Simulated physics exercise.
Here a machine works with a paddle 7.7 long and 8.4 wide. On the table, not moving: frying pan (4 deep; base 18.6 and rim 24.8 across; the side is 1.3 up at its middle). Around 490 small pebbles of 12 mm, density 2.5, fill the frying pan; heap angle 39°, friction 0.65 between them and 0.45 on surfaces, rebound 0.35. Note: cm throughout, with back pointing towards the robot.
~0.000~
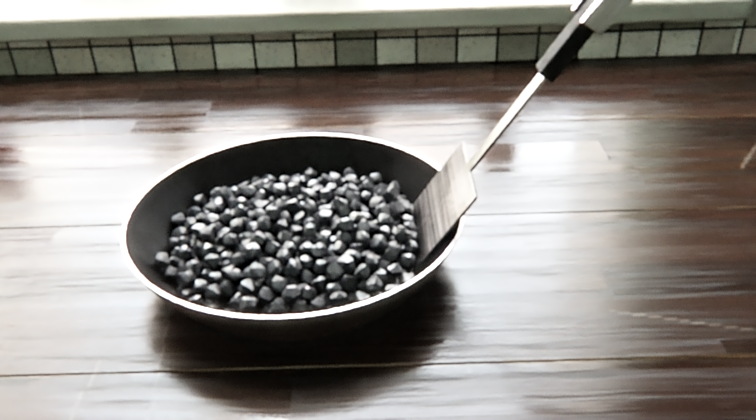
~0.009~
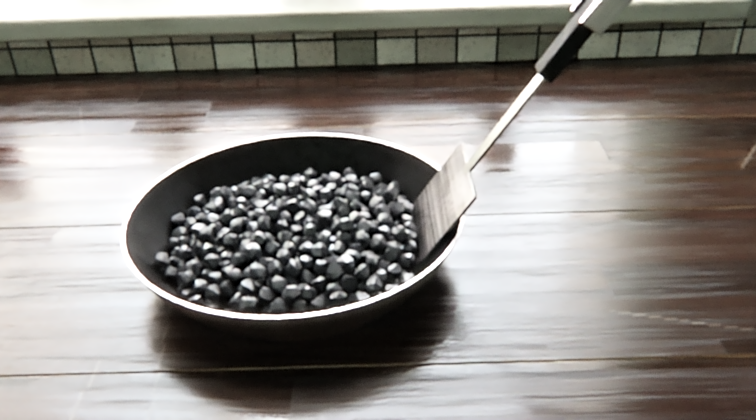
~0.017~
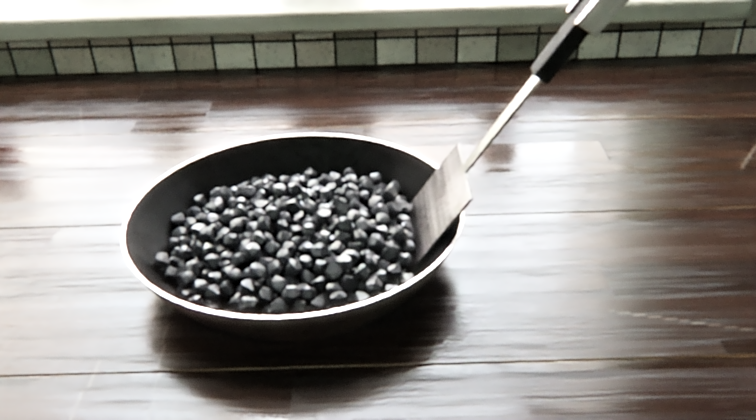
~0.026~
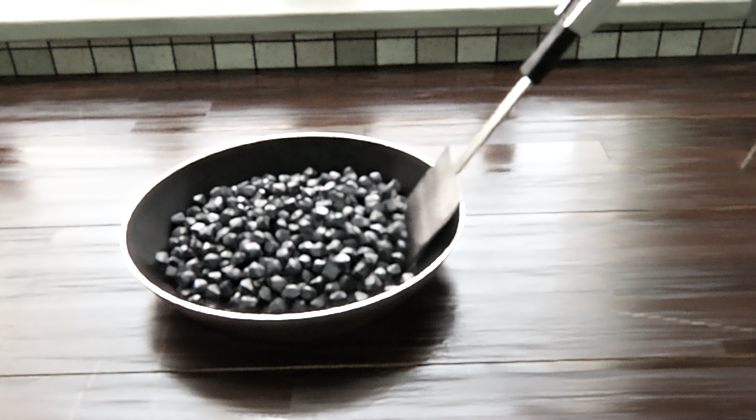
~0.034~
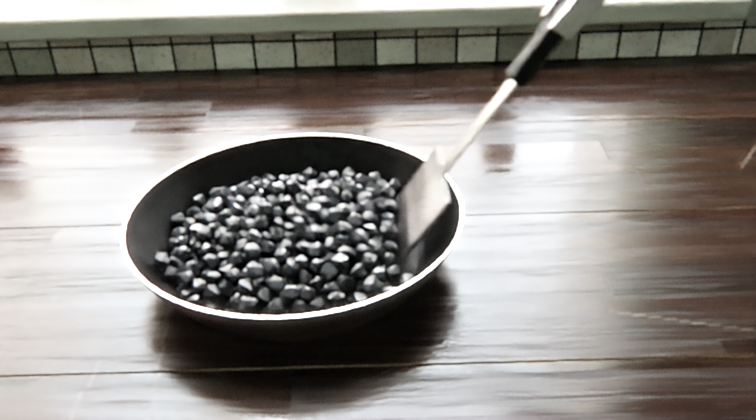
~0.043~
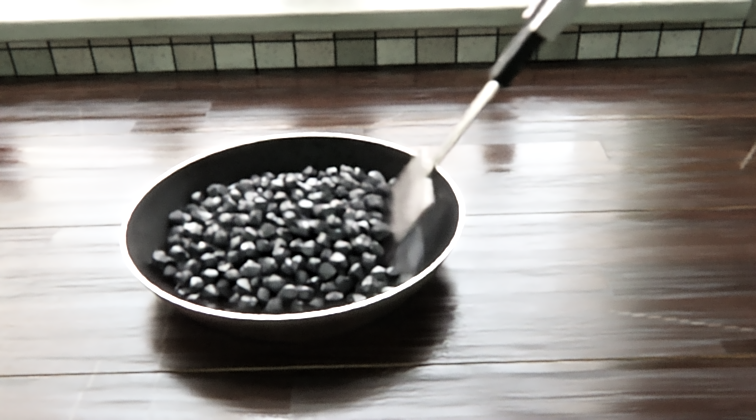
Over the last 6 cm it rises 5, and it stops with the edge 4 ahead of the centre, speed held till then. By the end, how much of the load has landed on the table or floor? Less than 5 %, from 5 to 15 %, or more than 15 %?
More than 15 %.
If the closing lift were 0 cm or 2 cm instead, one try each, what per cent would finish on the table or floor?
First try about 10 %, second try about 20 %.
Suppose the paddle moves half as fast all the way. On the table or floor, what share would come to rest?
Around 5 per cent would finish on the table or floor.
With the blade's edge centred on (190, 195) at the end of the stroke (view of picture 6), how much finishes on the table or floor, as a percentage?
I'd estimate about 30 per cent.
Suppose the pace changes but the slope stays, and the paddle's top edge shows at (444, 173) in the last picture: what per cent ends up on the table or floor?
Near 10 in a hundred.
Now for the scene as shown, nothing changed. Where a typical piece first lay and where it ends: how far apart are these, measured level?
Distance: Near 5 cm.
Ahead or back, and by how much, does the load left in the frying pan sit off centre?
I'd say close to 4.5 cm toward the front.
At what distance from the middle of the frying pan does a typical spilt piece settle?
Roughly 38 centimetres.
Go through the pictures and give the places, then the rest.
The first frame shows the paddle top edge at (470, 168), sloping 56°; upper third of the load around (298, 224), from x 160 to 410, top at y 175; 488 in the frying pan.
The second frame shows the paddle top edge at (469, 168), sloping 56°; upper third of the load around (299, 225), from x 160 to 410, top at y 175.
The third frame shows the paddle top edge at (465, 169), sloping 56°; upper third of the load around (299, 225), from x 160 to 405, top at y 175.
The fourth frame shows the paddle top edge at (456, 171), sloping 56°; upper third of the load around (304, 224), from x 160 to 405, top at y 175.
The fifth frame shows the paddle top edge at (443, 172), sloping 56°; upper third of the load around (302, 220), from x 160 to 405, top at y 175.
The sixth frame shows the paddle top edge at (427, 173), sloping 56°; upper third of the load around (297, 218), from x 160 to 405, top at y 175; 488 in the frying pan.
After 0.06 s, sloping 56°, highest piece 6 above the table; 488 in the frying pan.
After 0.08 s, sloping 56°, highest piece 7 above the table; 488 in the frying pan.
After 0.29 s, sloping 56°, highest piece 14 above the table; 386 in the frying pan, 60 on the table or floor, 42 on the blade or in flight.
After 1.34 s, sloping 56°, highest piece 6 above the table; 384 in the frying pan, 104 on the table or floor.
In the end, 384 in the frying pan, 104 on the table or floor. That is 21 % on the table or floor.
